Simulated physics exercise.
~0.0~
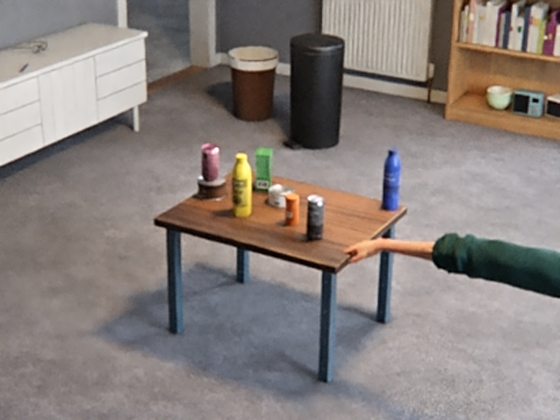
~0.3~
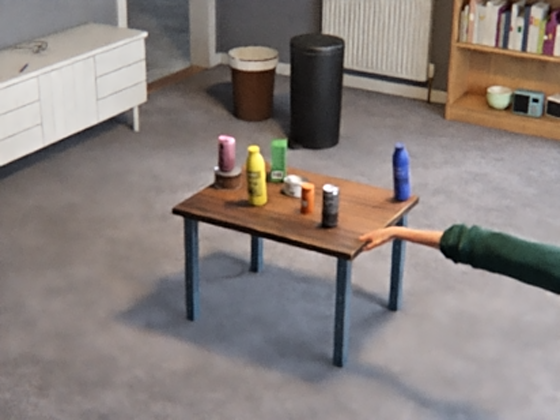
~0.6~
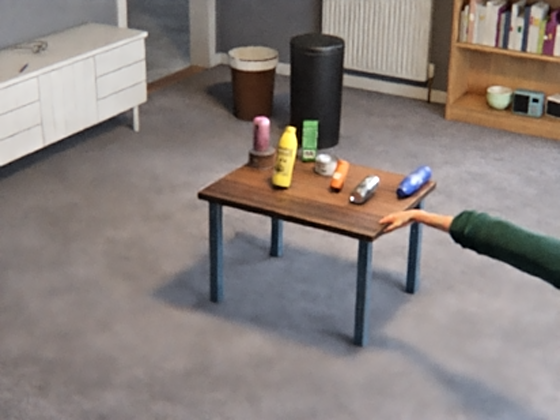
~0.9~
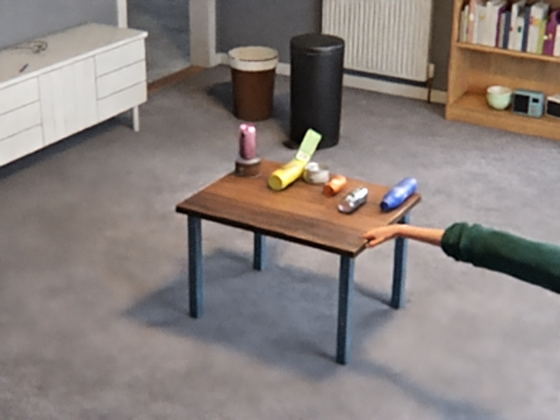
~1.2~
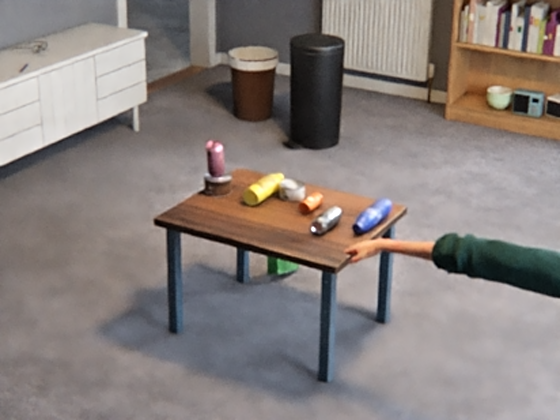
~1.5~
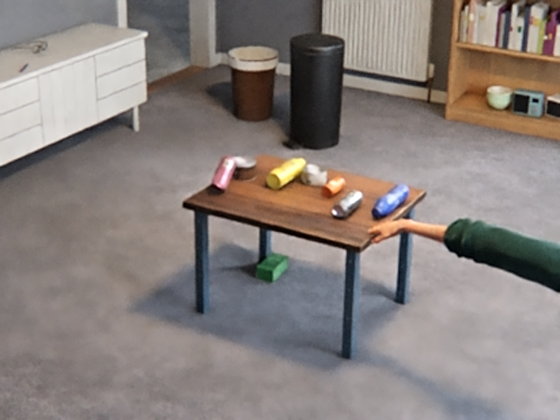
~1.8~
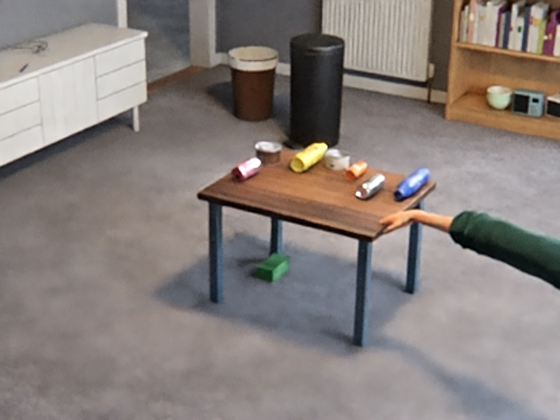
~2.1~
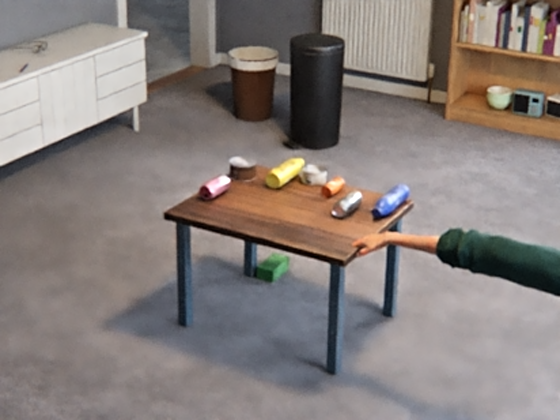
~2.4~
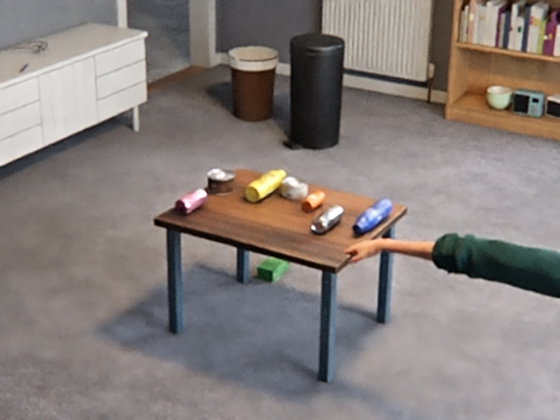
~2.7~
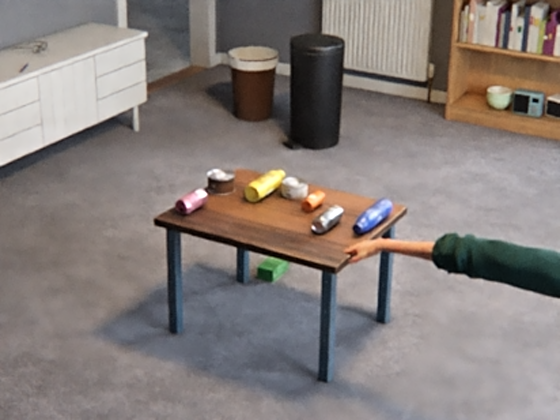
A hand shoves a table back and forth, toppling bottles and dropping a green carton.
